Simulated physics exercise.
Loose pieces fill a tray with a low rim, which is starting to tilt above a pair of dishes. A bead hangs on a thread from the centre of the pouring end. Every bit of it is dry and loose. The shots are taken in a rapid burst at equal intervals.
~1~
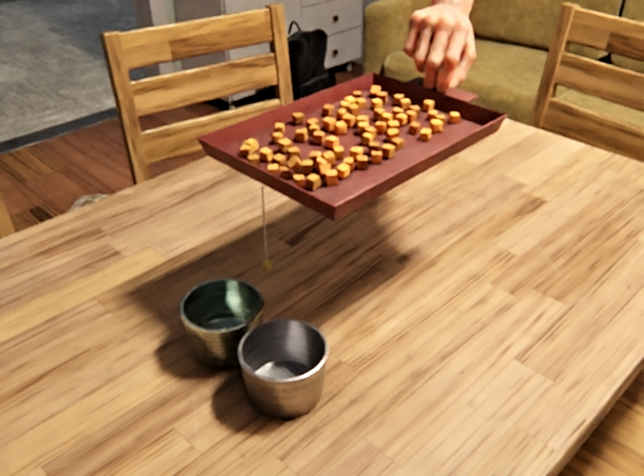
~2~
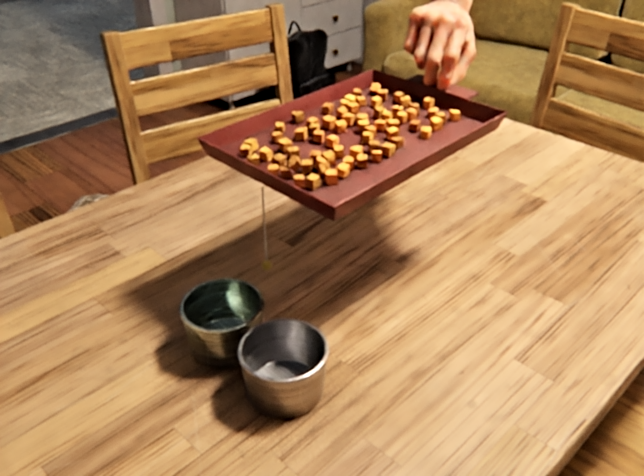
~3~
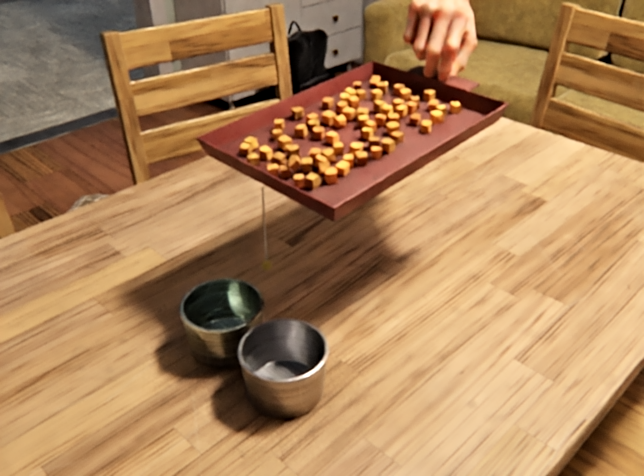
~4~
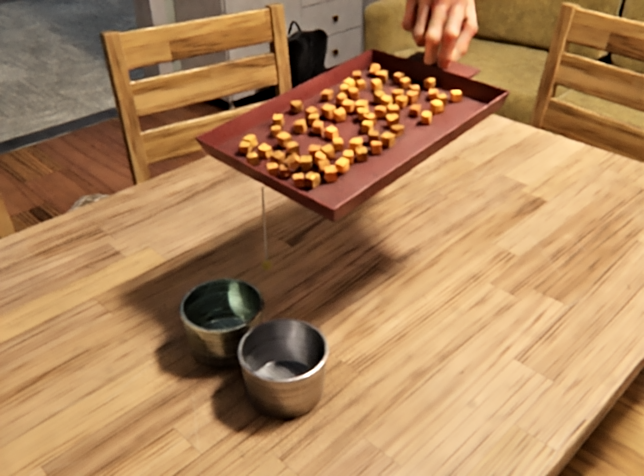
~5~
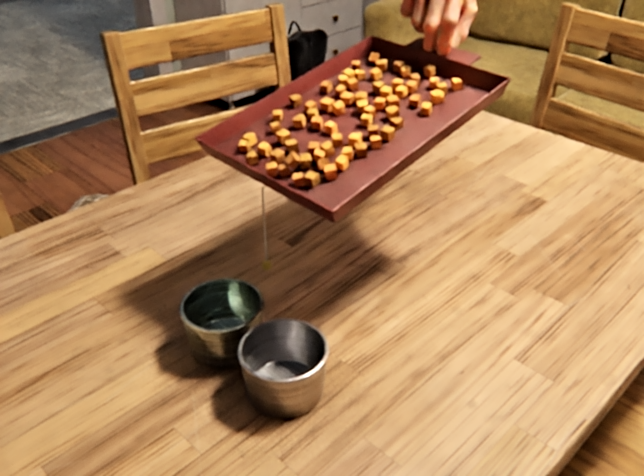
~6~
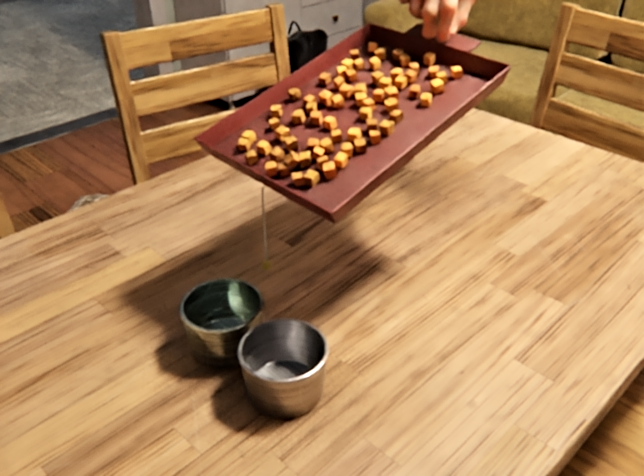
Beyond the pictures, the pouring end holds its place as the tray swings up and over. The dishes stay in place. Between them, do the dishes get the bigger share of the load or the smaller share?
The dishes secure over fifty percent.
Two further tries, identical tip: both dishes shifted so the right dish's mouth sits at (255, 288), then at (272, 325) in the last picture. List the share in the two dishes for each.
Roughly 10 per cent, and 60 per cent.
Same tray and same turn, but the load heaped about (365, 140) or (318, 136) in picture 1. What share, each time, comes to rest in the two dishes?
About 70 and 60 per cent.
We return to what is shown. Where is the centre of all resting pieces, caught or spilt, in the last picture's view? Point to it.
(227, 349).
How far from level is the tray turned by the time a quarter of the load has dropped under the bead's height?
That would be about 110 degrees from level.
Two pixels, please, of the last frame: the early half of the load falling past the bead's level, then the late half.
The early half goes through (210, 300), the late half through (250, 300).
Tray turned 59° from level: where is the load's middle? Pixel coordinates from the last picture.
Somewhere about pixel (277, 163).
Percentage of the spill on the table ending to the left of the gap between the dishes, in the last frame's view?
Around 90 per cent, give or take.
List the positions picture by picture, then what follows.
Corners of the pouring end at (205, 137) and (334, 201), level; middle of the load at (370, 133), croutons; left dish at (192, 339); right dish at (252, 387); bead on its thread at (267, 265), in the first picture.
Corners of the pouring end at (205, 137) and (334, 202), level; middle of the load at (370, 131), in the second picture.
Corners of the pouring end at (204, 137) and (334, 203), tipped barely, lowest at the right corner; middle of the load at (370, 127), in the third picture.
Corners of the pouring end at (203, 137) and (333, 204), tipped a little, lowest at the right corner; middle of the load at (370, 119), in the fourth picture.
Corners of the pouring end at (202, 137) and (332, 205), tipped a little, lowest at the right corner; middle of the load at (370, 112), in the fifth picture.
Corners of the pouring end at (201, 137) and (332, 207), tipped a little, lowest at the right corner; middle of the load at (369, 105); left dish at (192, 339); right dish at (252, 387), in the sixth picture.
Soon, tray tipped steeply; nearly all on the tray; a stray few in the air.
A while on, tray tipped right over; nearly all on the tray; a stray few in the right dish; a small part in the left dish; a stray few outside both; a stray few in the air.
Towards the end, tray tipped past a quarter turn; about a third in the right dish; about a third in the left dish; about a third outside both.
Finally, tray tipped past a quarter turn; about a third in the right dish; about a third in the left dish; about a third outside both.
